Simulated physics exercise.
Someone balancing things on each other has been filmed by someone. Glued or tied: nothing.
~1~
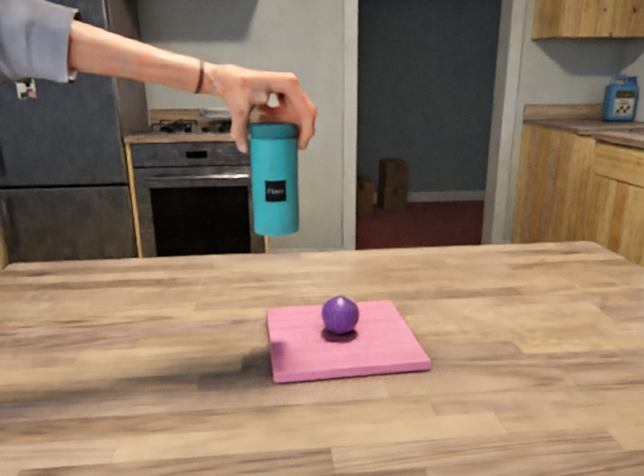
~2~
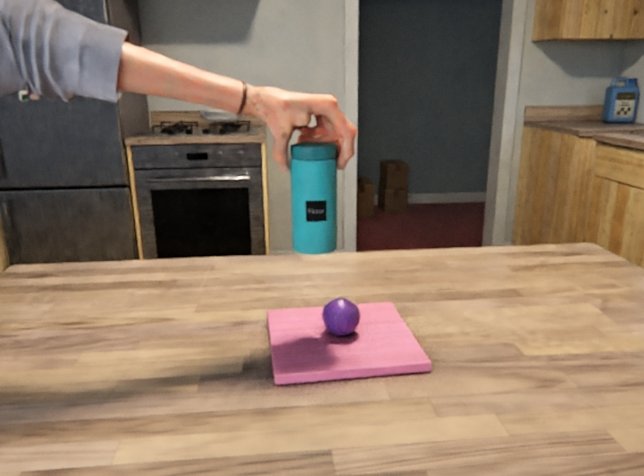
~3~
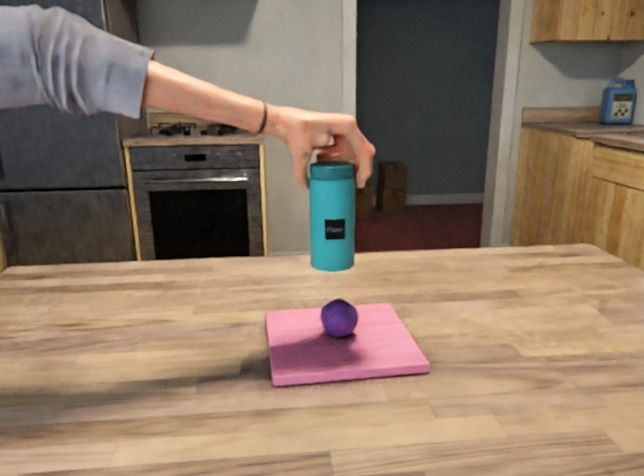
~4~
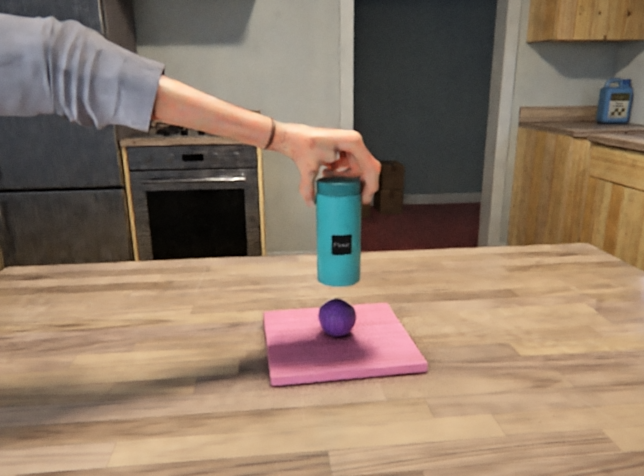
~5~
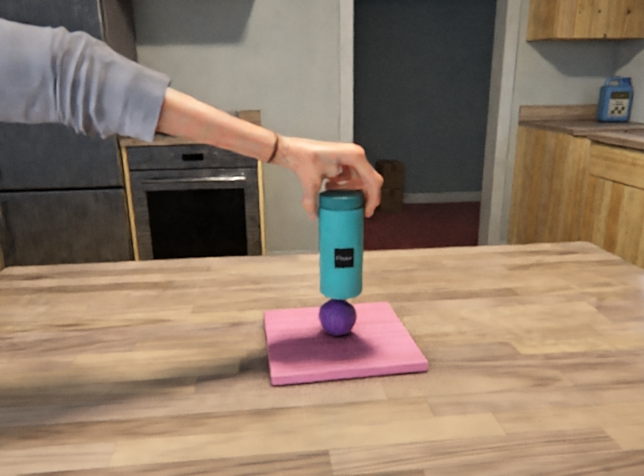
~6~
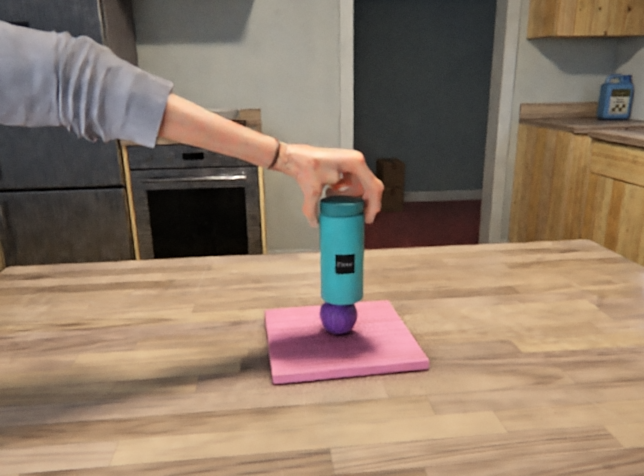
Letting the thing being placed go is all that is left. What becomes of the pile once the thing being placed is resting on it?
The pile collapses.
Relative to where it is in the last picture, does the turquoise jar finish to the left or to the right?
Well, it travels over to the right.
Then, 0.50 s past the last view, turquoise jar now fallen.
Then, 0.70 s past the last view, things are still on the move.
Finally, fallen, turquoise jar; the other 2 still in place. Final places as the last picture's camera would see them, turquoise jar near (473, 315). The pile comes apart.
